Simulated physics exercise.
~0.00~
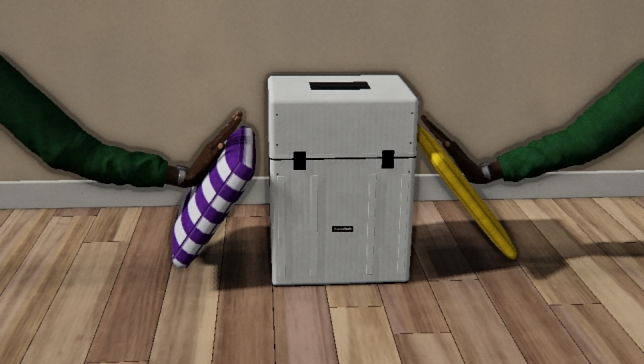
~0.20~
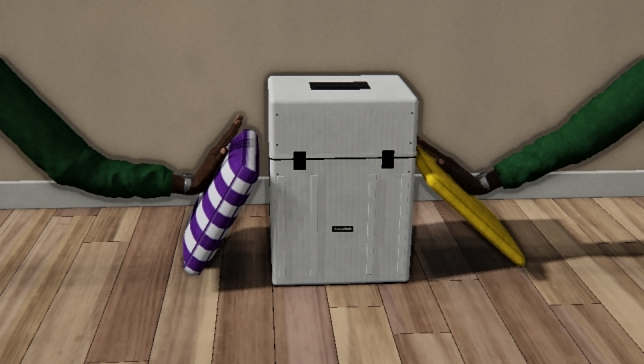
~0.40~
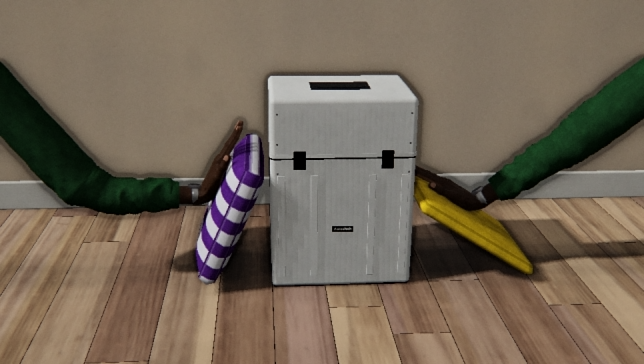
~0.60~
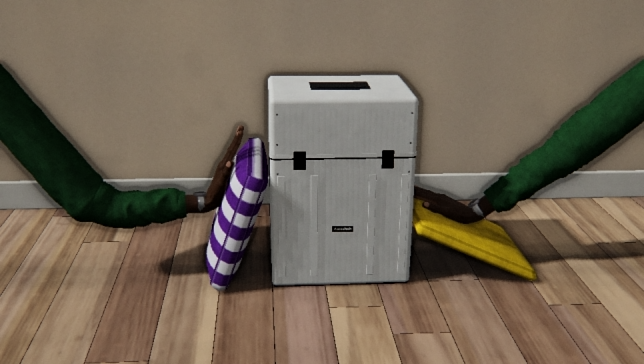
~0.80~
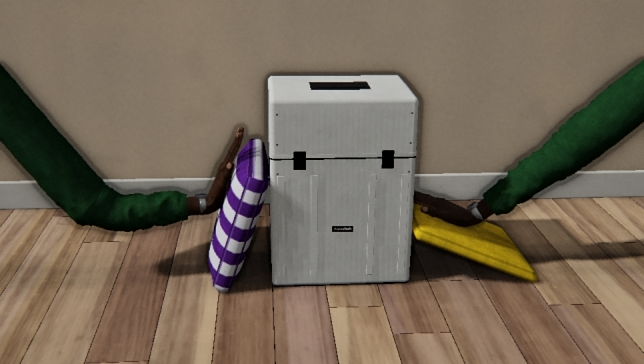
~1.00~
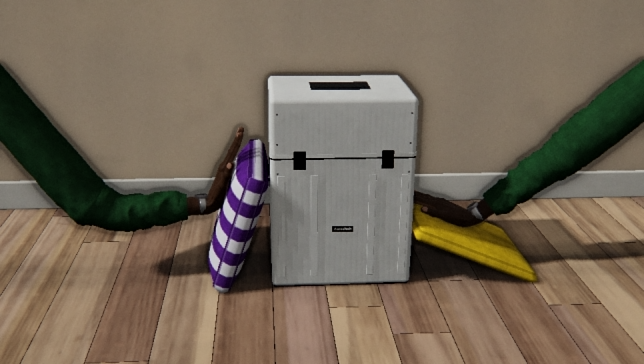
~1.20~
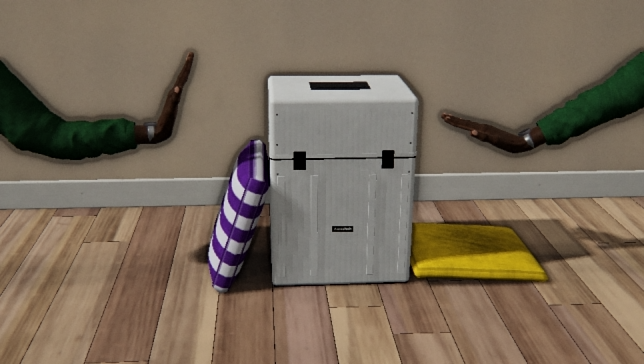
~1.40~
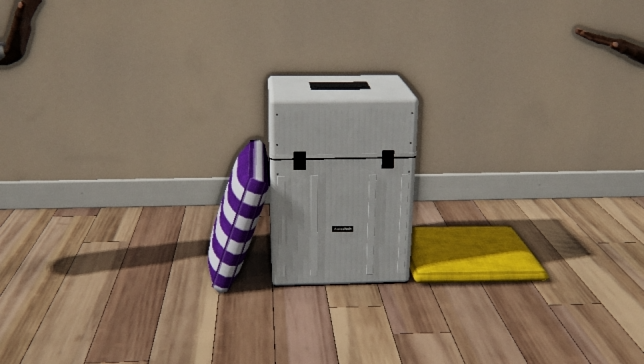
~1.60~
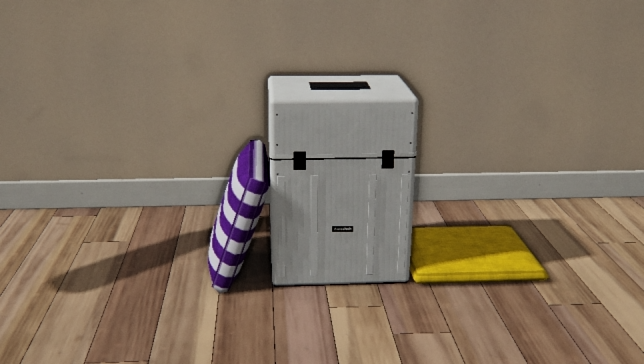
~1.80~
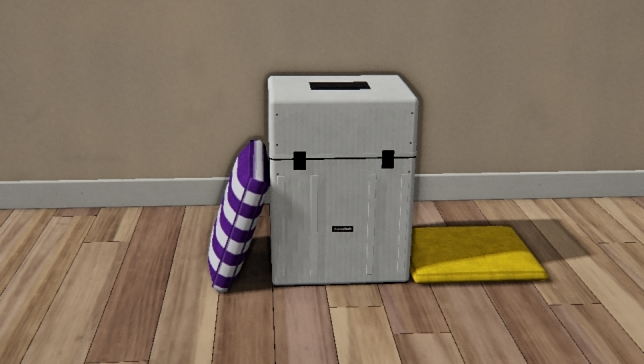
Purple checked cushion and yellow pad being lowered against a white chest by two hands, the cushion staying propped, the pad lying flat.
